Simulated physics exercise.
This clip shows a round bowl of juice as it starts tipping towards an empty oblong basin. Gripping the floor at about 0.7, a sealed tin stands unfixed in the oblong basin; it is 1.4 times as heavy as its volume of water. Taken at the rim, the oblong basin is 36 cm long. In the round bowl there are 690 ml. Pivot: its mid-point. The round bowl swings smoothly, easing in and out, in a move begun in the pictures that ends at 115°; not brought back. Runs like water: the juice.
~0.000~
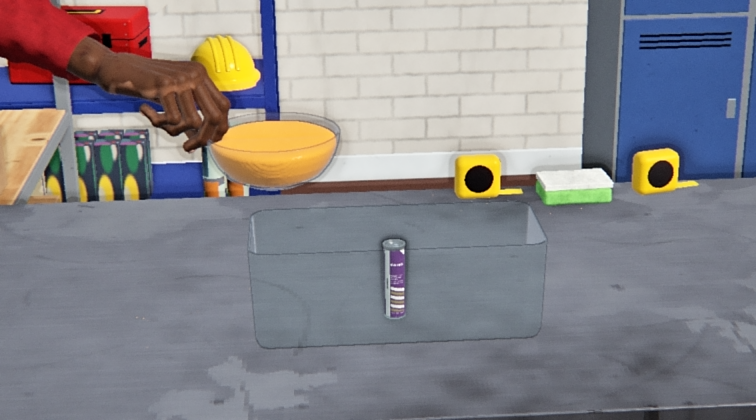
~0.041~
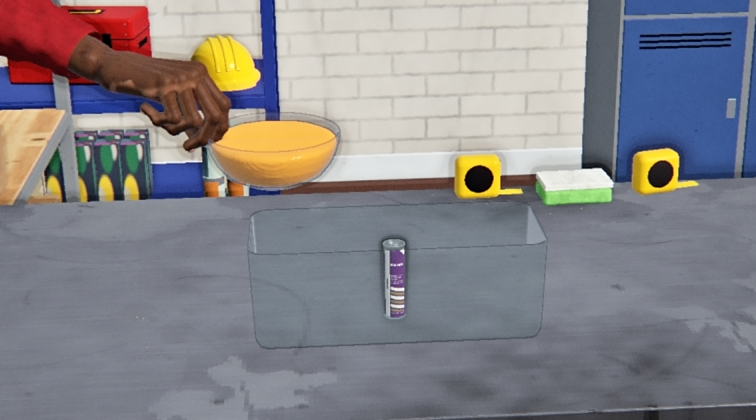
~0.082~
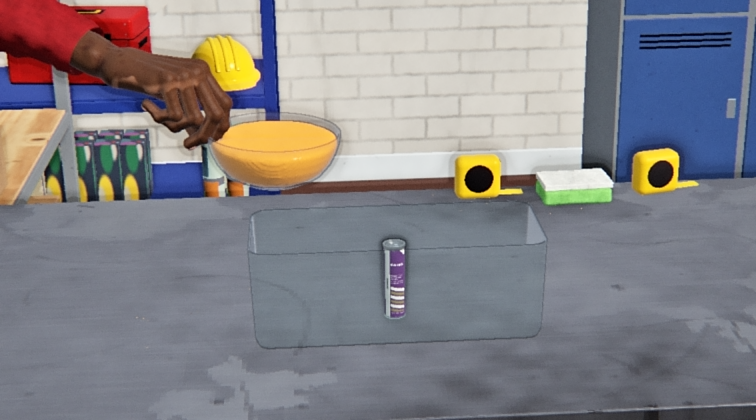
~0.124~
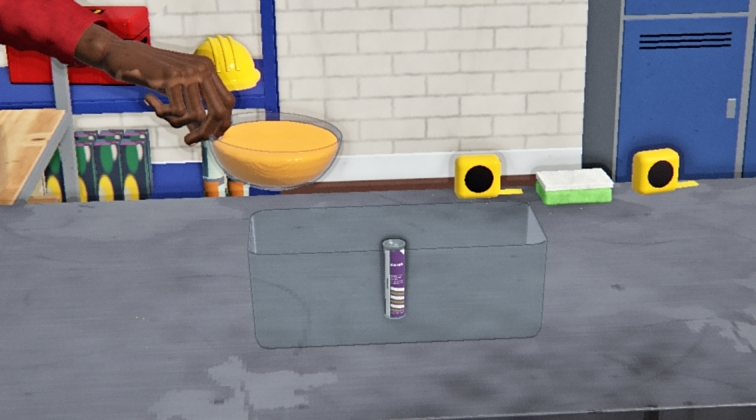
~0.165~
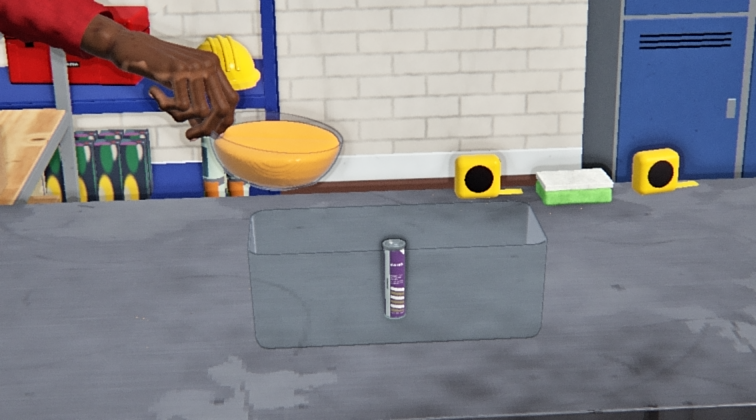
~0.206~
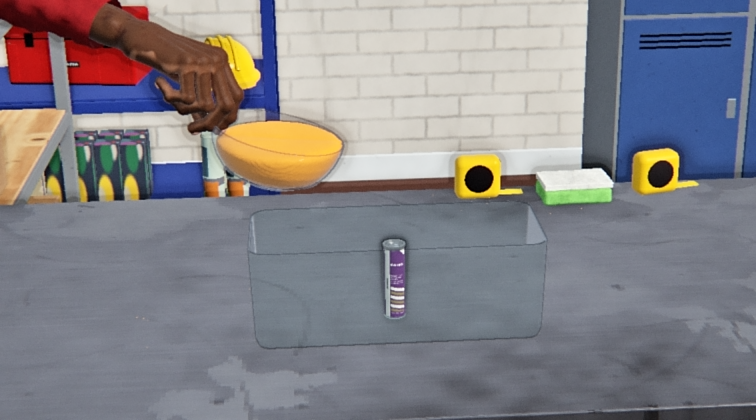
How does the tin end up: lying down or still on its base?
It never tumbles.
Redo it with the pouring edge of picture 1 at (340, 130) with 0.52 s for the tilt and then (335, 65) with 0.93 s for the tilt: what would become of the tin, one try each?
The tin overturns the first time and stays vertical the second time.
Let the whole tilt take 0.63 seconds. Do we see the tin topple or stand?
Result: Tin tipped over.
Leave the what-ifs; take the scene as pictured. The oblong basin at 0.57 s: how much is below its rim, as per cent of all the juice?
Around 48 percent.
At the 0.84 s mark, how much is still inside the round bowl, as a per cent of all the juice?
Share remaining: Approx. 0 %.
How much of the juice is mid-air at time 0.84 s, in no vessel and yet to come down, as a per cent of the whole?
Airborne fraction: Approx. 0 %.
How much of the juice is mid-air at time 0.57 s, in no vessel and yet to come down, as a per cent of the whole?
Some 30 % is the figure.
Then, 0.57 s in, the tilt is 78° and 21 per cent is still to pour; the tin stands where it began.
Then, 0.84 s in, the tilt is 112° and 0 per cent is still to pour; the tin stands where it began.
Then, 1.12 s in, the tilt is 115° and 0 per cent is still to pour; the tin stands where it began.
Then, 1.43 s in, the tilt is 115° and 0 per cent is still to pour; the tin stands where it began.
Finally, the tin stands where it began.
